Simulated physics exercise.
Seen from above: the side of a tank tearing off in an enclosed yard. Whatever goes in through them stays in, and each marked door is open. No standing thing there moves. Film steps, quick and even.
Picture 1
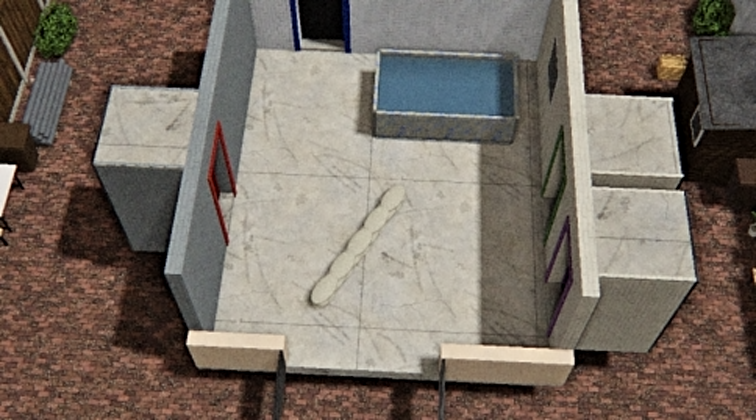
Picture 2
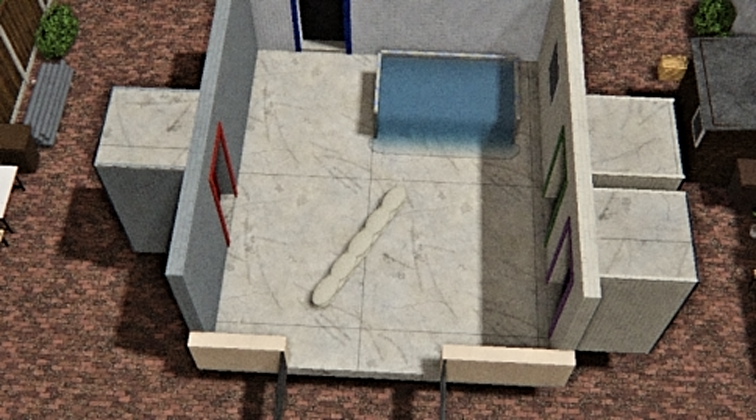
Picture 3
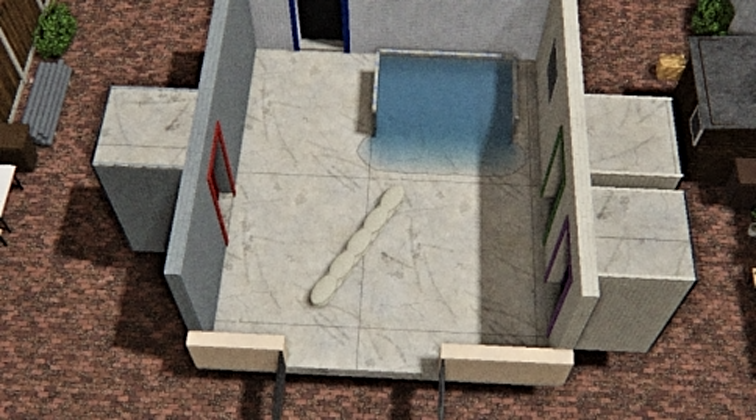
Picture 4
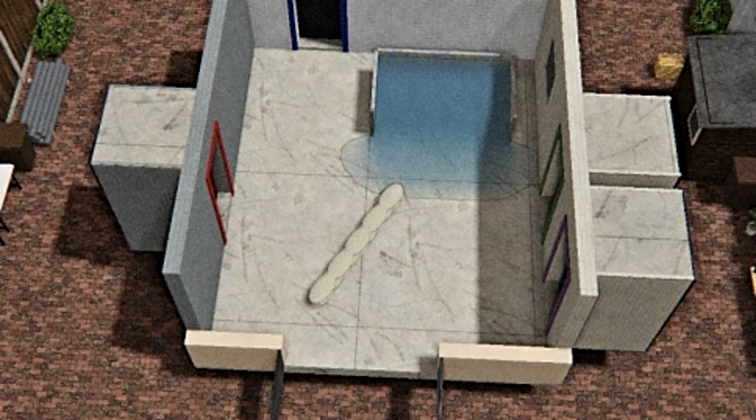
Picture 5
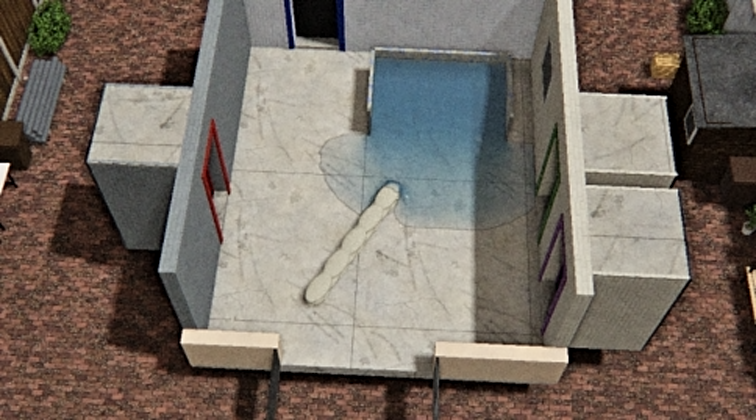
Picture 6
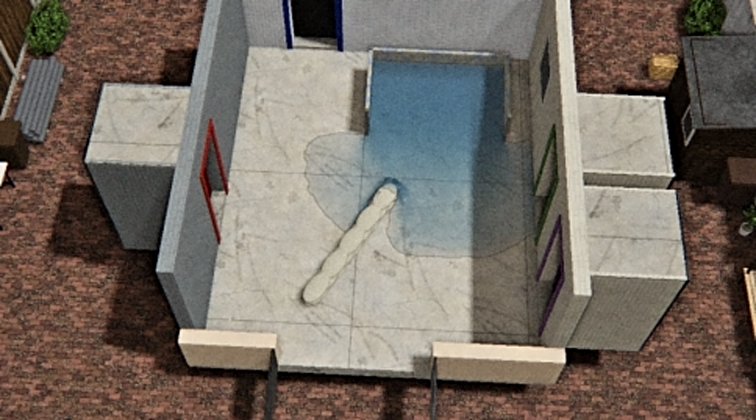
Water pours from the open front of a tank and spreads around a pale barrier.
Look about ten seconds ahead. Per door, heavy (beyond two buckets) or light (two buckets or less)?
Blue door: Not too much gets in there; green door: Too much gets in there; red door: Not too much gets in there; purple door: Too much gets in there.
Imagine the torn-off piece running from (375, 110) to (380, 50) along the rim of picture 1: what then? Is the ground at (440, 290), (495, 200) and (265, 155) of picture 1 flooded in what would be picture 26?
Untouched, untouched, submerged.
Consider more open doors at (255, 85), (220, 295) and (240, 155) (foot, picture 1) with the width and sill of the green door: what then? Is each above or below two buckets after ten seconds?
Well, the first remains within bounds, the next breaks the limit, and the last remains within bounds.
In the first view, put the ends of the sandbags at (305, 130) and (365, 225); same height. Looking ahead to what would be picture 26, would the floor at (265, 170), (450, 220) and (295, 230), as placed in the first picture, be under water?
The three points come out untouched, soaked and untouched.
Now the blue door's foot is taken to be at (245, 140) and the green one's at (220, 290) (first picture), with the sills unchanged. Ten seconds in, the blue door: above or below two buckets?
Result for blue: It ends up below.
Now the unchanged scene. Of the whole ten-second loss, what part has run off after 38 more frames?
75 per cent.
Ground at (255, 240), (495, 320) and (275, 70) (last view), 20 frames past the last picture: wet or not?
In that order the points end up soaked, soaked and high and dry.
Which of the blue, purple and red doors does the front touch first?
The purple one.
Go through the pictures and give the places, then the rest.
Still water in the open tank at (446, 86), in the first frame.
Water pours out at (445, 131) and has run to (371, 140), in the second frame.
The front is at (362, 152), out from the gap at (443, 131), in the third frame.
The front is at (533, 170), out from the gap at (441, 131), in the fourth frame.
Water pours out at (438, 131) and has run to (534, 202), in the fifth frame.
The front is at (533, 228), out from the gap at (436, 132), in the sixth frame.
A moment on, water covers 50 % of the floor; the blue door not reached, the green door under two buckets in, the red door not reached, the purple door wet at the sill, nothing in.
Next, water covers 65 % of the floor; the blue door not reached, the green door over two buckets in, the red door wet at the sill, nothing in, the purple door wet at the sill, nothing in.
Then, water covers 70 % of the floor; the blue door not reached, the green door over two buckets in, the red door wet at the sill, nothing in, the purple door over two buckets in.
Later, water covers 70 % of the floor; the blue door not reached, the green door over two buckets in, the red door wet at the sill, nothing in, the purple door far over two buckets in.
In the end, water covers 95 % of the floor; the blue door wet at the sill, nothing in, the green door over two buckets in, the red door wet at the sill, nothing in, the purple door far over two buckets in.
